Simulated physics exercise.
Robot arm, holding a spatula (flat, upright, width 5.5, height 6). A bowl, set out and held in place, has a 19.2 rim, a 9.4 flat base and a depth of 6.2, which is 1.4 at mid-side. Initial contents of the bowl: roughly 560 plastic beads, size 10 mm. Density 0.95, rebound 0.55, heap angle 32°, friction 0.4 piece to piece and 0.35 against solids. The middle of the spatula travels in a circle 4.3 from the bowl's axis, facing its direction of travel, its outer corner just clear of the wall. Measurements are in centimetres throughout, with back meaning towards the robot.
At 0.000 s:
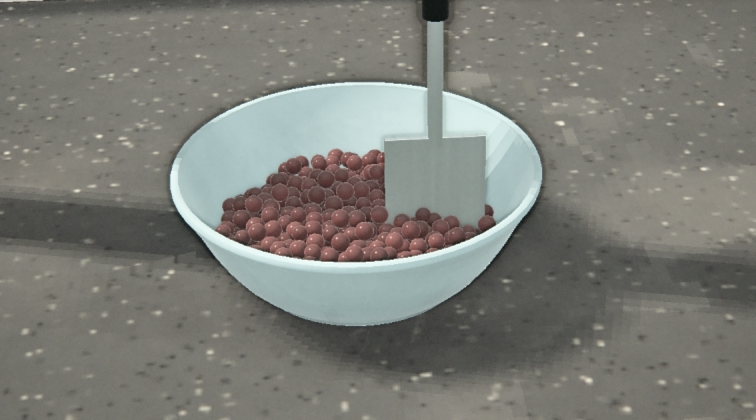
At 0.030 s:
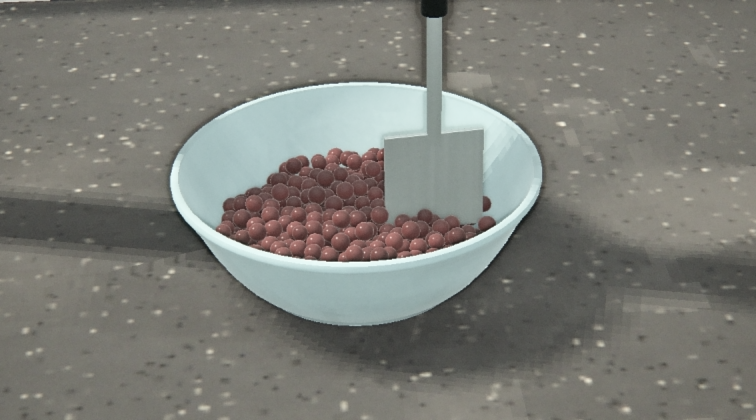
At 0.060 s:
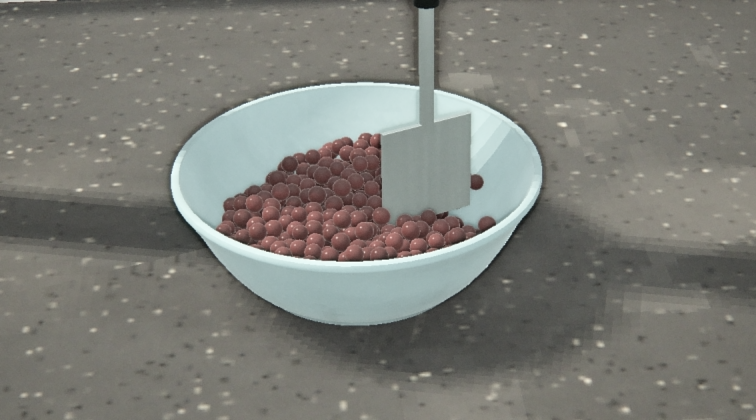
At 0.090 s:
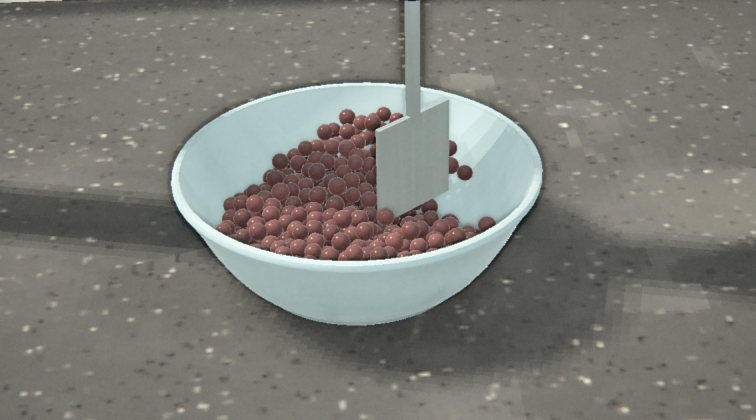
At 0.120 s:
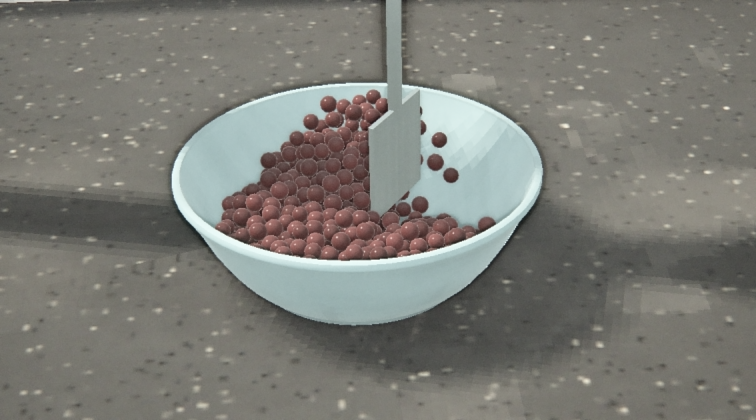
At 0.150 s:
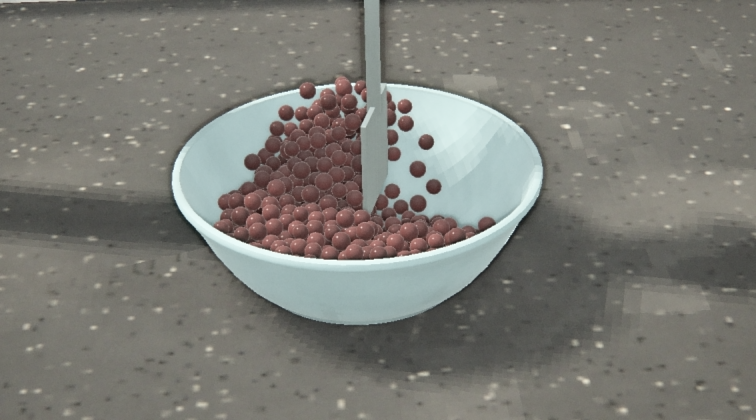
In a pale bowl, a spatula sweeps left and turns edge-on, pushing reddish beads upward.
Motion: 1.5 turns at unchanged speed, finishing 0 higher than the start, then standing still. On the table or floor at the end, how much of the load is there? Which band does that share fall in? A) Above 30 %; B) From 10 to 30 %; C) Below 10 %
From 10 to 30 % (B).
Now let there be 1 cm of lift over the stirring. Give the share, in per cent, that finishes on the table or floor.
Near 20 in a hundred.
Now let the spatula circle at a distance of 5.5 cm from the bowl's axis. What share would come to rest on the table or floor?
Around 5 in a hundred.
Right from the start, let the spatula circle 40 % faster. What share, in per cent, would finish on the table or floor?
Estimated share: About 40 per cent.
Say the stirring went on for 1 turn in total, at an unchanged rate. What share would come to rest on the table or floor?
About 15 per cent.
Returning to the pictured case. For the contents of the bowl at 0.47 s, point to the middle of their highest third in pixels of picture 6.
Near (381, 245).
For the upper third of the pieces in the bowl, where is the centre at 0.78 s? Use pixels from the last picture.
(331, 129).
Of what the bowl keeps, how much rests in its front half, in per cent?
70 %.
After 0.47 s, 256° round, highest piece 9 above the table; 505 in the bowl, 31 on the table or floor, 21 in flight or on the tool.
After 0.78 s, 78° round, highest piece 8 above the table; 467 in the bowl, 82 on the table or floor, 8 in flight or on the tool.
After 1.14 s, 180° round, highest piece 7 above the table; 436 in the bowl, 121 on the table or floor.
After 1.84 s, 180° round, highest piece 7 above the table; 436 in the bowl, 121 on the table or floor.
In the end, 436 in the bowl, 121 on the table or floor. That is 22 % on the table or floor.
